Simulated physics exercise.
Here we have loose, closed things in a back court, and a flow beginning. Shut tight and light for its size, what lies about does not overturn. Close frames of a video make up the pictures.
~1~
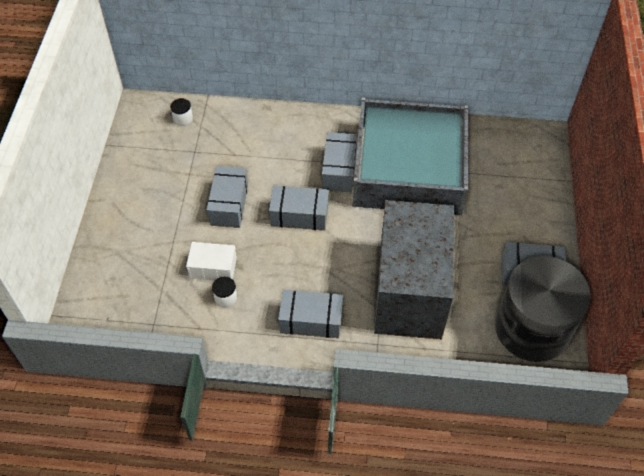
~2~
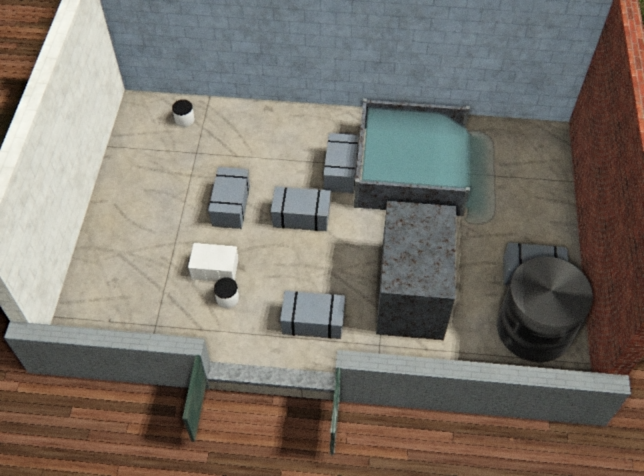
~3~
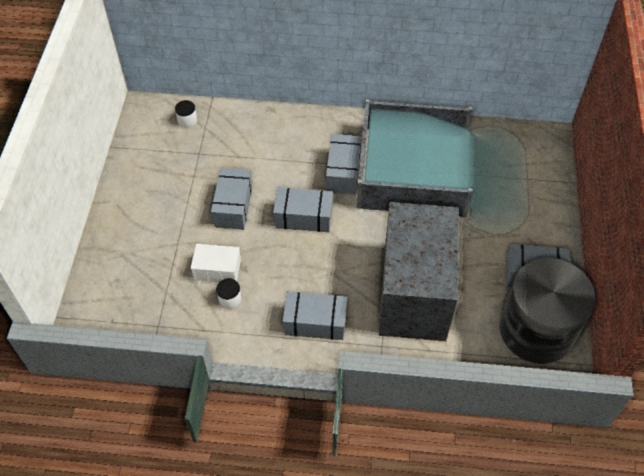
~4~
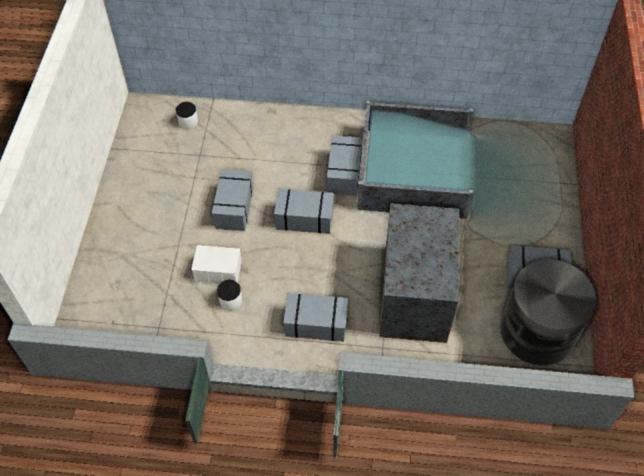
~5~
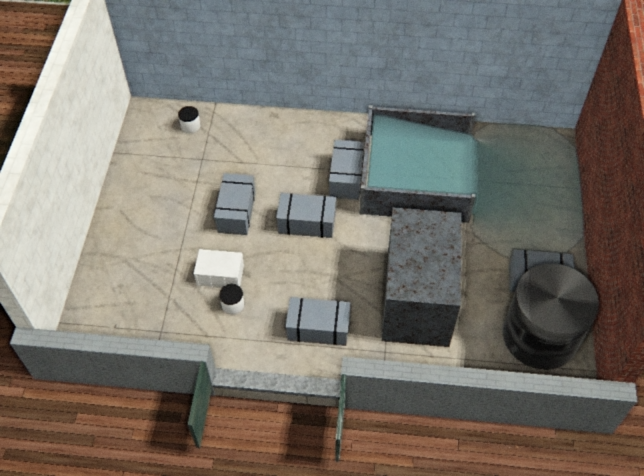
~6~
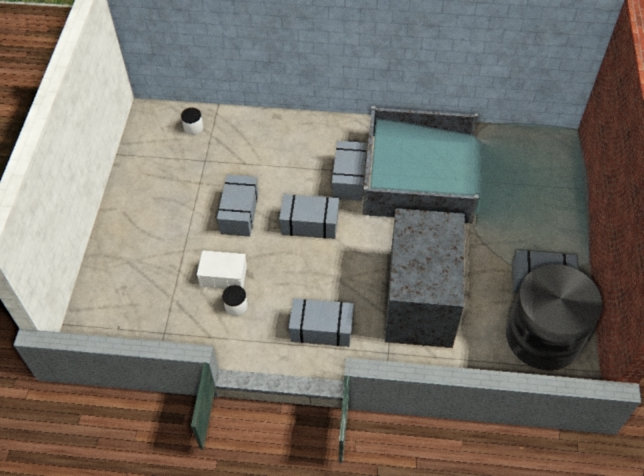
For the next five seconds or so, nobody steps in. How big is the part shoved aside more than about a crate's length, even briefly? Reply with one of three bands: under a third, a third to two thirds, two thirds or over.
Under a third.
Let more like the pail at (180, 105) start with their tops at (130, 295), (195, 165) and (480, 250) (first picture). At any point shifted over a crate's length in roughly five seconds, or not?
In that order: Less than that, less than that, shifted that much.
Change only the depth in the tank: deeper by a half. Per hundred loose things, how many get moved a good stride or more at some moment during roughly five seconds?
I get 40 percent.
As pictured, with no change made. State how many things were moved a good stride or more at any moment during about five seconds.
That adds up to 1.
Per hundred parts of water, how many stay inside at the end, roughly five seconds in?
About 100 percent.
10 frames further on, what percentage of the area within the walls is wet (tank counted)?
Near 25 in a hundred.
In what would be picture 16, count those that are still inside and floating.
Number: 0.
A moment on, 0 of 8 are well off their spots; 0 afloat.
Next, 0 of 8 are well off their spots; 0 afloat.
Later, 1 of 8 are well off their spots; 1 afloat.
In the end, 1 of 8 are well off their spots, and 1 have been at some point; 1 afloat.
